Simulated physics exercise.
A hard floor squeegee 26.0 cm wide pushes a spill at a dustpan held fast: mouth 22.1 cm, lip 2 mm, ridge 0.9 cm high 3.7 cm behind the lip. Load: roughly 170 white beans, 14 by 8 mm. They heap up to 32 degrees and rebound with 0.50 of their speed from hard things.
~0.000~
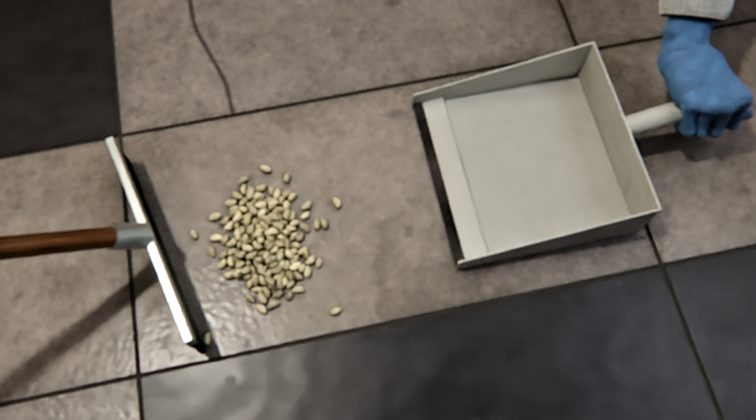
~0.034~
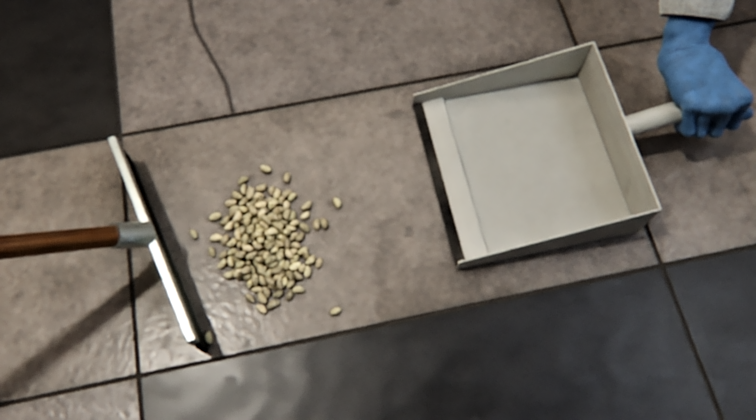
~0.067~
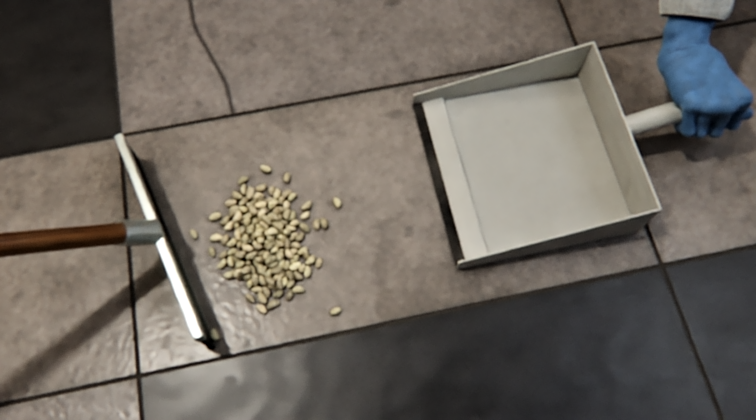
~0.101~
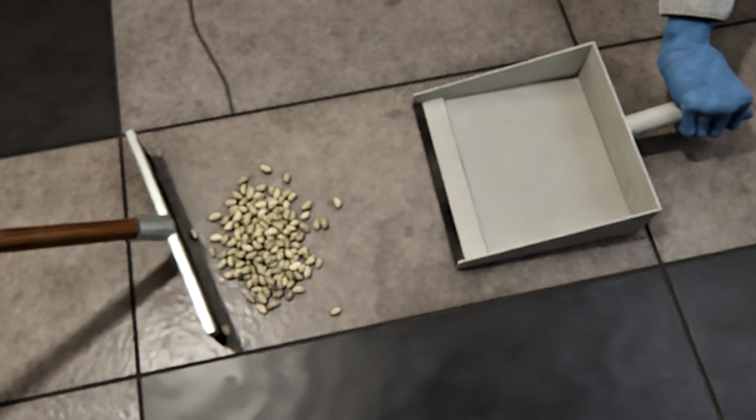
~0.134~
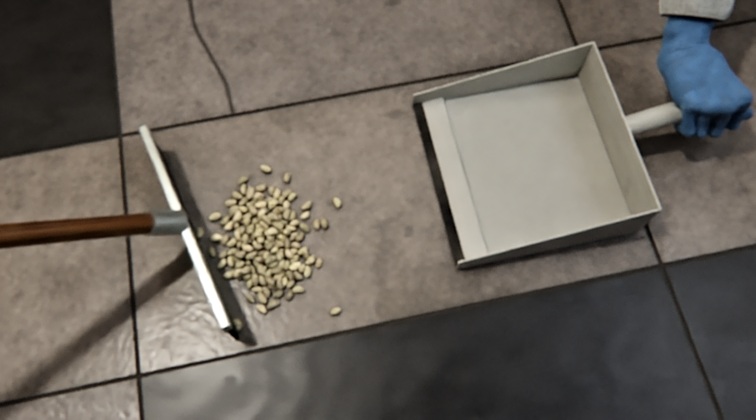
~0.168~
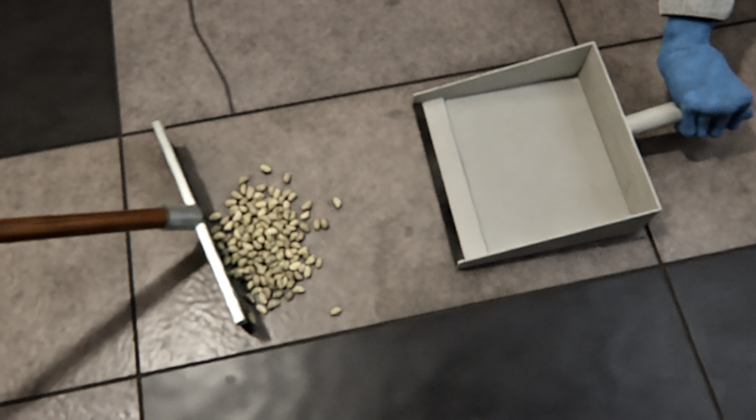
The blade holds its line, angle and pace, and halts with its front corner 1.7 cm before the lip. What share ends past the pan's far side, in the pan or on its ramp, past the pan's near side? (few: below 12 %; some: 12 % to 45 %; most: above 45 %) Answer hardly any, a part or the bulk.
Past the pan's far side: Hardly any; in the pan or on its ramp: A part; past the pan's near side: Hardly any.
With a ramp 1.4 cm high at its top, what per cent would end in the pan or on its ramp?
Then about 20 per cent.
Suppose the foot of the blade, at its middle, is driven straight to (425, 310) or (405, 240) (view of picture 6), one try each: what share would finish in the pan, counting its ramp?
About 0 and 5 per cent.
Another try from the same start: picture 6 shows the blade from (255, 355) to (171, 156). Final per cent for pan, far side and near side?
Pan 0, far 5, near 20.
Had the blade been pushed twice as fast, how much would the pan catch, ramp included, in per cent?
In that case some 40 per cent.
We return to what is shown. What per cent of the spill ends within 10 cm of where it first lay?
About 0 per cent.
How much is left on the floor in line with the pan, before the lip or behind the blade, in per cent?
Roughly 65 per cent.
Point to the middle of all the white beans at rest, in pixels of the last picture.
Near (424, 171).
Then, at 0.41 s, middle of the blade 16 cm from the lip; 0 % over the lip, far side 0 %, near side 5 %.
After 0.58 s, middle of the blade 9 cm from the lip; 0 % over the lip, far side 5 %, near side 5 %.
After 0.86 s, middle of the blade 5 cm from the lip; 25 % over the lip, far side 5 %, near side 5 %.
At rest (2.2 s), far side 5 %, pan 25 %, near side 5 %, in front of the lip or behind the blade 65 %.
